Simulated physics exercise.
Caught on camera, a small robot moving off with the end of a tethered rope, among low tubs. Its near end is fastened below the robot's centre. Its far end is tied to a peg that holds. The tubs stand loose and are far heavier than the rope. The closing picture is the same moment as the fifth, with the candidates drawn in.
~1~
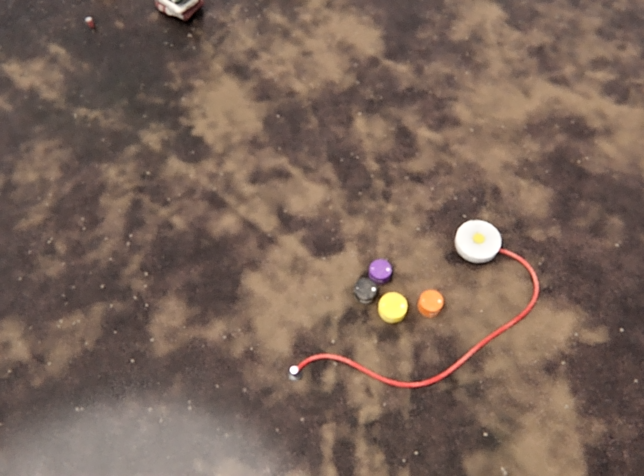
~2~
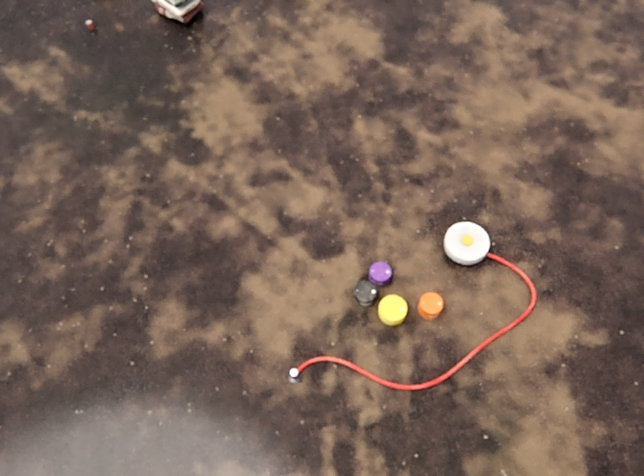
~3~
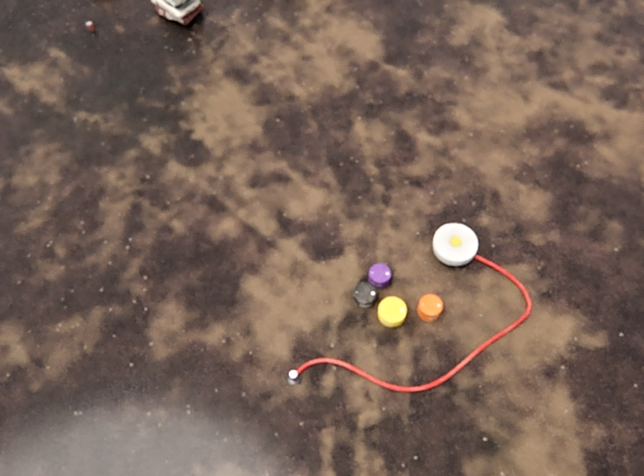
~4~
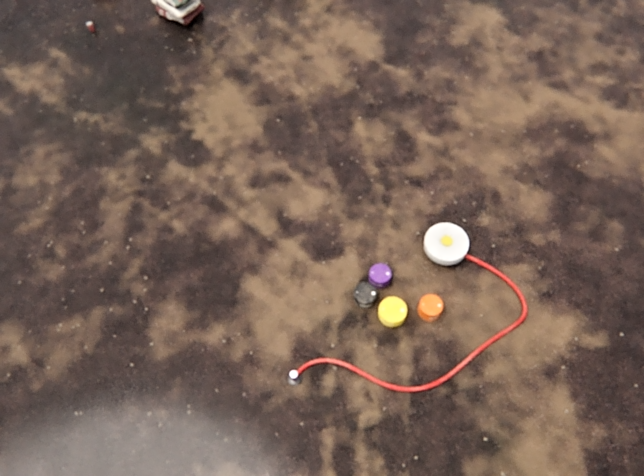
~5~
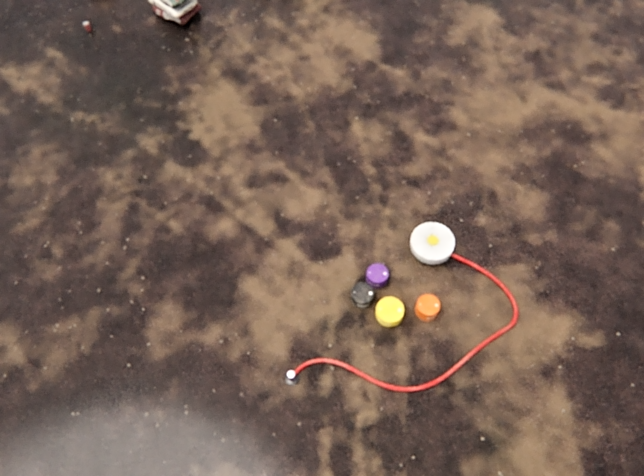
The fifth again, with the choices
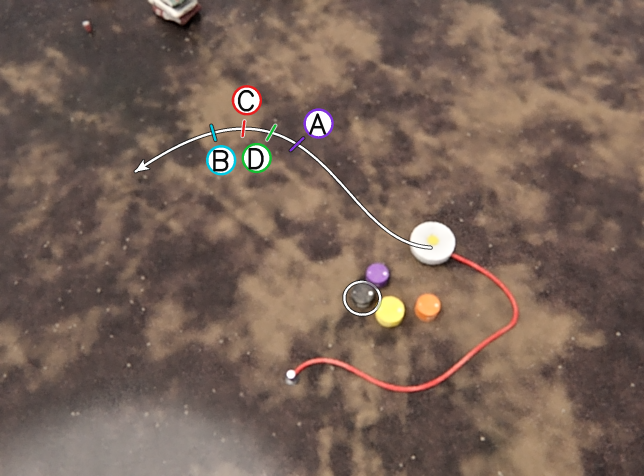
A small white robot slides left, pulling a red rope past four small coloured tubs.
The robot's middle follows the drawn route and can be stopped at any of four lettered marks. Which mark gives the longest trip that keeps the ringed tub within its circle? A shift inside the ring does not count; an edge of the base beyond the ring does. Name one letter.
As far as tick A.
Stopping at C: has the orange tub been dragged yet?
By then, yes.
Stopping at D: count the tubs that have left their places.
Four.
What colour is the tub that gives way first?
Orange.
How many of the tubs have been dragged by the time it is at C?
Four.
On the copy, A at (297, 144); B at (213, 133); C at (243, 129); D at (271, 133); the ring at (362, 298); the route from (431, 248) via (293, 142) to (136, 171).
On A. First, robot (372, 214); black tub (362, 296).
Then, robot (333, 171); black tub (362, 296).
Finally, robot (297, 140); yellow tub (384, 311); orange tub (388, 288); purple tub (374, 273); black tub (362, 296); the black tub is still in its ring.
By contrast, B drags the ringed tub to (311, 284); C drags the ringed tub to (326, 284); D drags the ringed tub to (344, 288).
